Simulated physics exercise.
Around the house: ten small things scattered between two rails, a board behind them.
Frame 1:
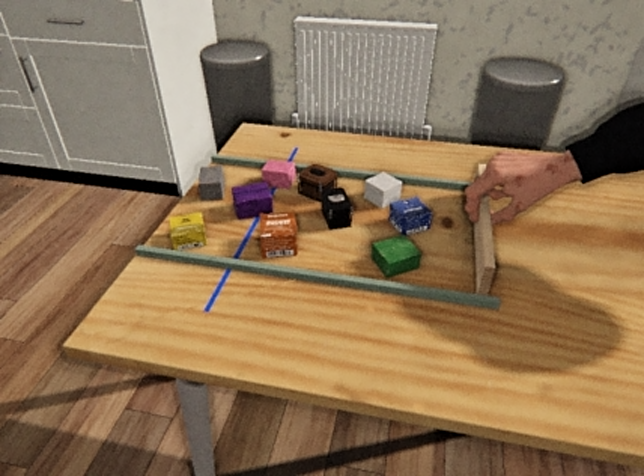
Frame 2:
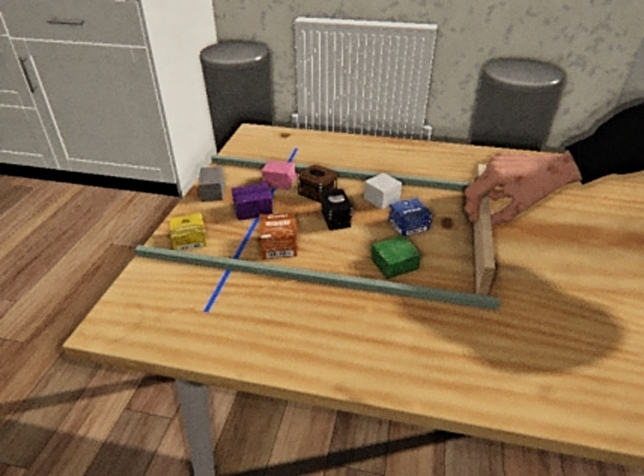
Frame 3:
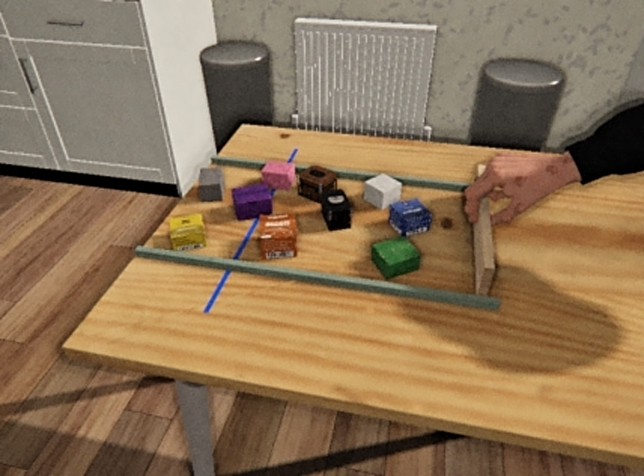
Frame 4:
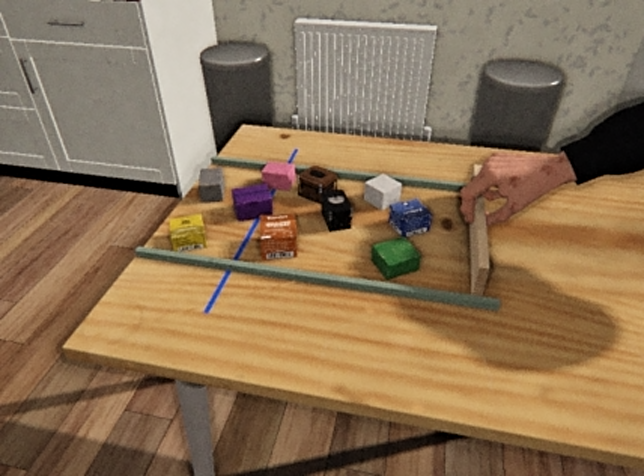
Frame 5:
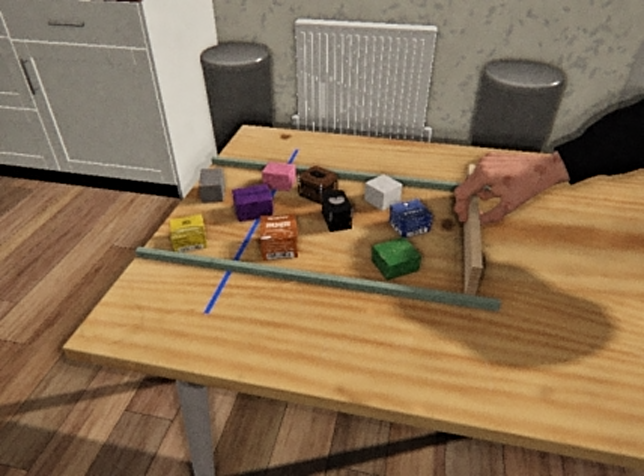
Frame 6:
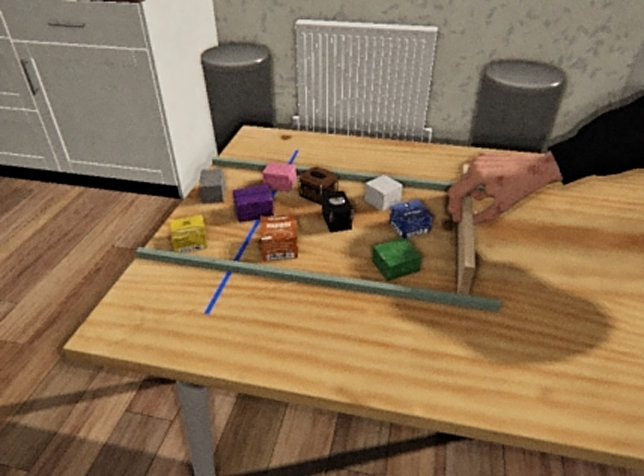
On a wooden table in a room with a radiator, ten small coloured blocks and boxes lie scattered between two rails, some beyond a blue line. A hand at the right holds a board upright, still at first, then slides it slightly left while the blocks stay put.
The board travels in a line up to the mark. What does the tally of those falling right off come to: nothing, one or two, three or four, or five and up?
It comes to nothing.
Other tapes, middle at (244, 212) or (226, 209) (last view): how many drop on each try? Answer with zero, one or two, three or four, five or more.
Okay, so it's just one or two for the first place and three to four for the second.
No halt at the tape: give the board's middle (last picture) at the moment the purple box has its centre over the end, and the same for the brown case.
Near (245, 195) in the first case, near (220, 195) in the other.
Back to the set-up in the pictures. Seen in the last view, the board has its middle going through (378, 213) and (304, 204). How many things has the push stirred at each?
So far 4, and 8 at the second.
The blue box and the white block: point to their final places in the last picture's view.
(251, 198) and (261, 183), roughly.
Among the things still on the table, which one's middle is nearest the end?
The one in question is the yellow box.
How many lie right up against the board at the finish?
My count gives 3.
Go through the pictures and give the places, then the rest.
In the first picture, grey block (212, 183); yellow box (188, 232); purple box (252, 201); board (482, 223); tape (261, 211).
In the second picture, yellow box (188, 232); pink block (279, 175).
In the third picture, purple box (252, 202); board (481, 224).
In the fourth picture, grey block (212, 185); green block (395, 258).
In the fifth picture, yellow box (188, 233); white block (383, 192).
In the sixth picture, grey block (213, 186); yellow box (189, 234); purple box (253, 203); board (465, 224); tape (262, 214).
Early on, none off yet; grey block at rest near (213, 186); yellow box at rest near (189, 234); purple box at rest near (253, 203).
A while later, none off yet; grey block at rest near (213, 186); yellow box moving near (183, 233); purple box travelled about its own width near (214, 202).
Finally, the number that fall off is zero.
